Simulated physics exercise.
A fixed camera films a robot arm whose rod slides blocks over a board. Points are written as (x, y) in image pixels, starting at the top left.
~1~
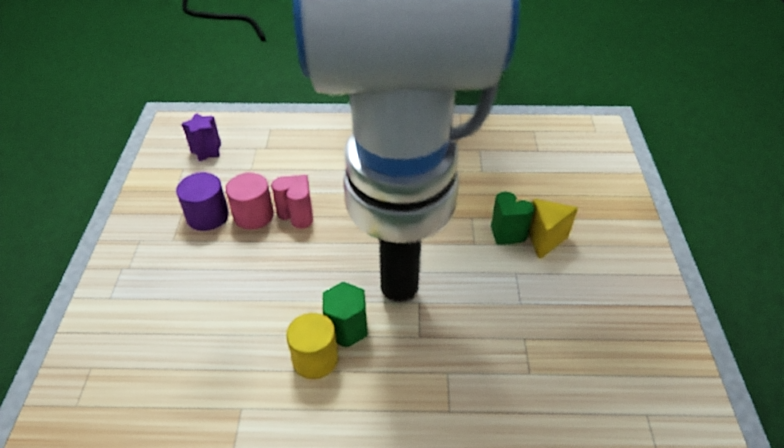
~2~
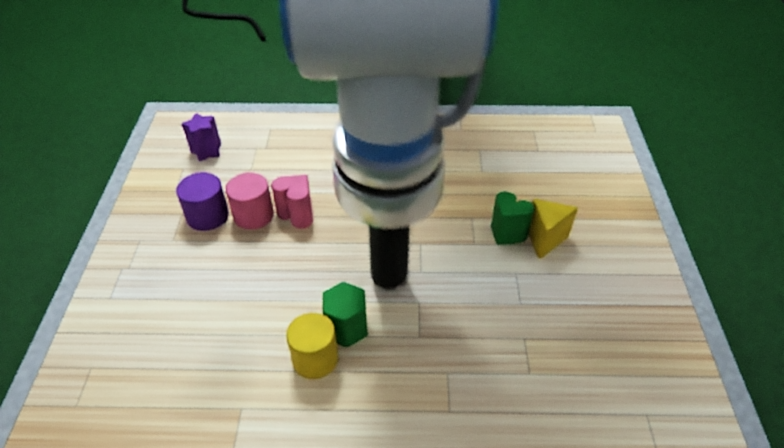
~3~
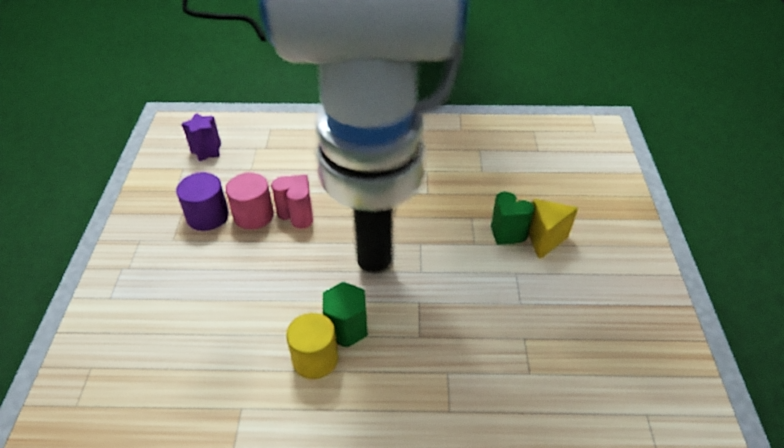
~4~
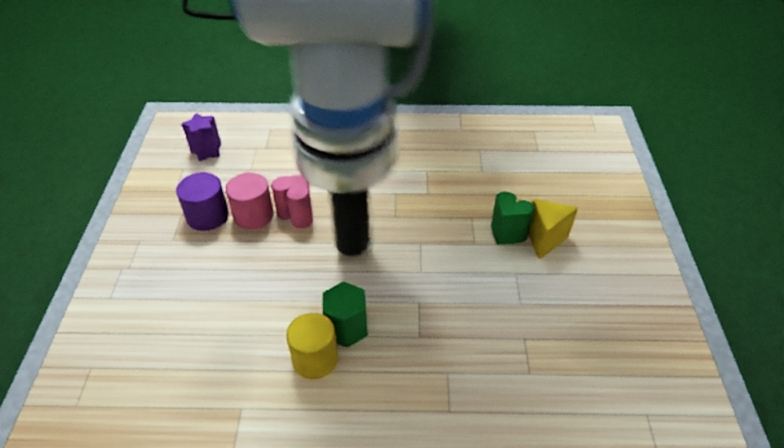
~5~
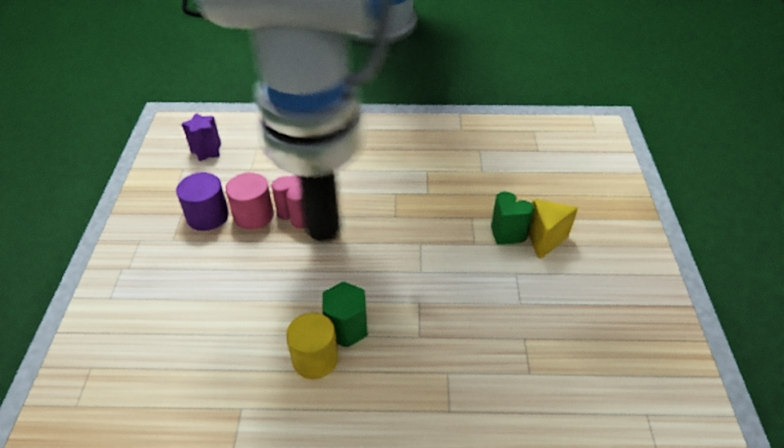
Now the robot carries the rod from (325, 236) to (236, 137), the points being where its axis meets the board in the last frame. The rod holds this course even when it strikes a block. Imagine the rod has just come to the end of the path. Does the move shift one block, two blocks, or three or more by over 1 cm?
Blocks moved: Two.
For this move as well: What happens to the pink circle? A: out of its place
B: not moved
It's B.
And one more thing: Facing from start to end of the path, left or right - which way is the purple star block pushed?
Picture yourself facing from the start of the path to its end: The purple star block moves off to your left.
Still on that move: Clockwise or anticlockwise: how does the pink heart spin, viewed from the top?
Rotates counter-clockwise.
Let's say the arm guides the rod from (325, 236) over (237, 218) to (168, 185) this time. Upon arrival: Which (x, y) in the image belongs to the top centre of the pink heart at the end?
Pixel (280, 171).
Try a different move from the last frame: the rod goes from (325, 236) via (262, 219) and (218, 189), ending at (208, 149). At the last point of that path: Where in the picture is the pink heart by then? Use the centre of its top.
At (274, 165).
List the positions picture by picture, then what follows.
The first picture shows tip of the rod at (400, 286), middles of tops, purple star block at (198, 122), pink circle at (246, 185), pink heart at (292, 185).
The second picture shows rod at (389, 274), nothing pushed.
The third picture shows rod at (375, 259), nothing pushed.
The fourth picture shows rod at (353, 243), nothing pushed.
The fifth picture shows rod at (324, 228), purple star block at (198, 122), pink circle at (246, 185), pink heart at (292, 185).
What follows on the original path. One third of the way, rod at (291, 191); pink heart at (263, 152).
Two thirds of the way, rod at (261, 157); purple star block at (194, 121); pink heart at (228, 124), turned 25° anticlockwise.
At the end, rod at (234, 129); purple star block at (166, 120), turned 20° anticlockwise; pink circle unmoved; pink heart at (194, 109), turned 85° anticlockwise.
